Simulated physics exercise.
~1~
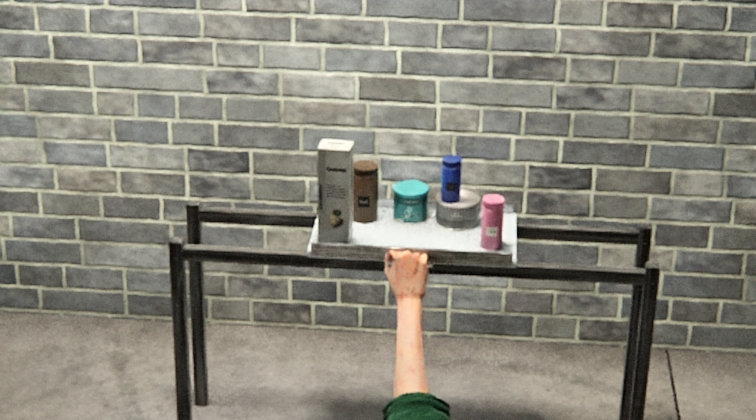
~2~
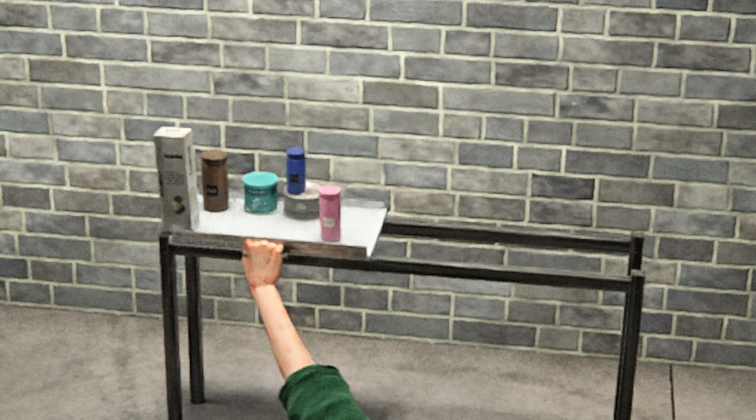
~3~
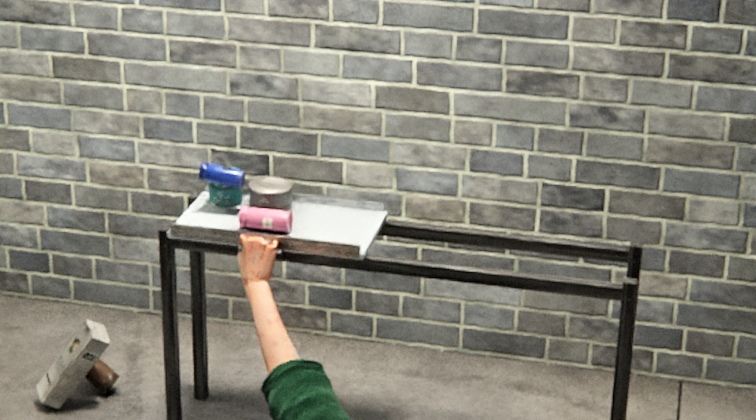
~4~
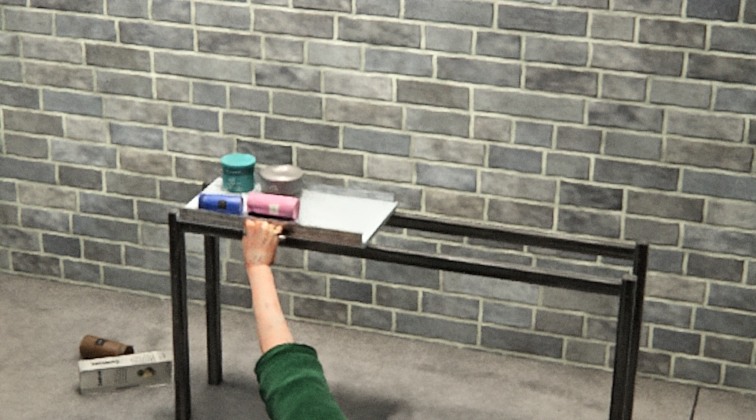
A tray of six containers slid left along a black frame, a hand at its front edge, and the white carton and brown jar fell to the floor while the pink and blue shakers toppled, ending on their sides beside the upright tubs.
